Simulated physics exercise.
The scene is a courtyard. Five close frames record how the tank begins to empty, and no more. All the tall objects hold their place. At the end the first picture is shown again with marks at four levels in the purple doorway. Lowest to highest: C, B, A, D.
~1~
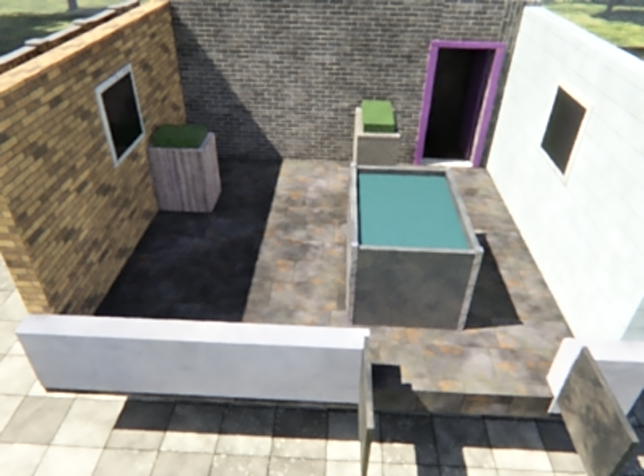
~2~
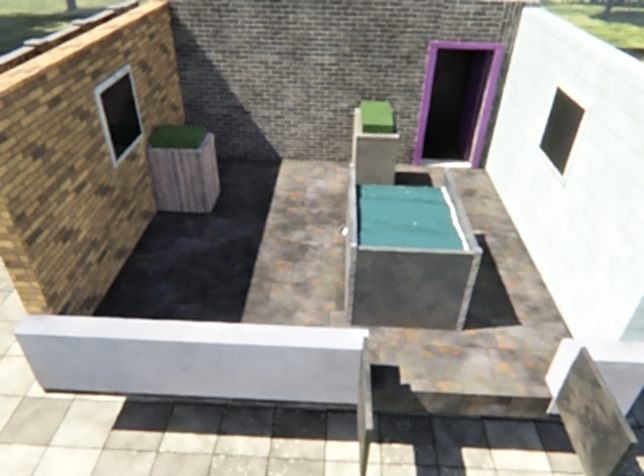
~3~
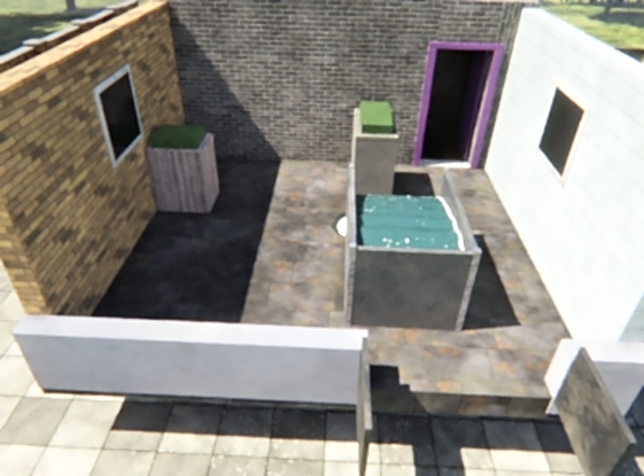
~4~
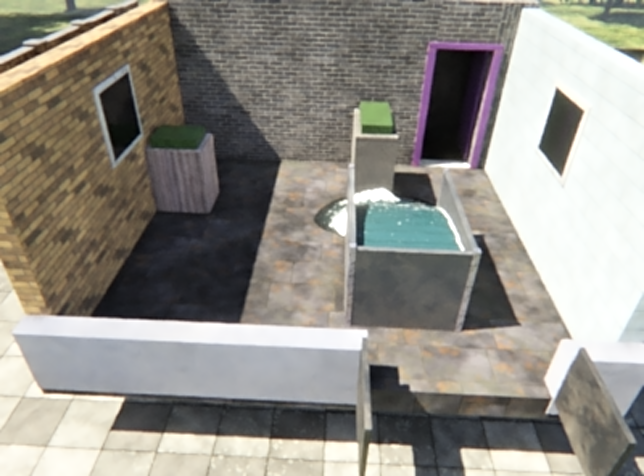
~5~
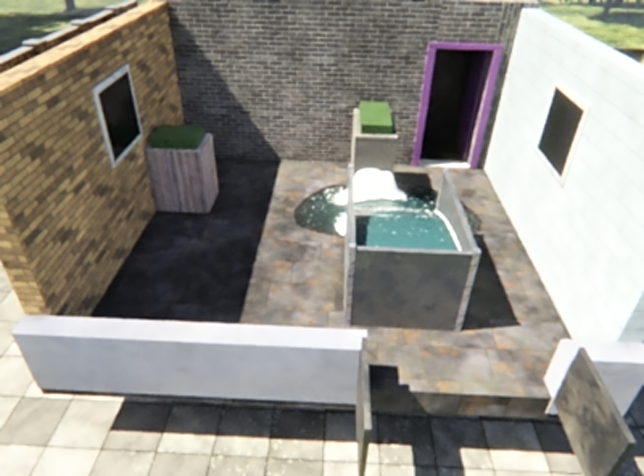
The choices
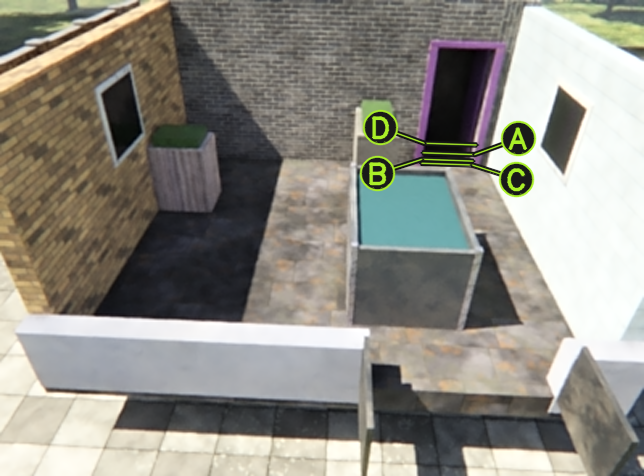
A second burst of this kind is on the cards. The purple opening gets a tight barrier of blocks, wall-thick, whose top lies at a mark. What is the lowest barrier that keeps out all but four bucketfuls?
D.
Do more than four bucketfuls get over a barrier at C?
Yes.
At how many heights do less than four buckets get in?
One.
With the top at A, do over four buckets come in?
Yes, it does.
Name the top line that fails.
A it is.
In lime, A at (448, 153); B at (447, 160); C at (446, 164); D at (450, 144); from the bottom up C, B, A, D.
If A is chosen, about 10 bucketfuls get in.
If B is chosen, dozens of bucketfuls pour in.
If C is chosen, dozens of bucketfuls pour in.
If D is chosen, a bucket or two gets in.
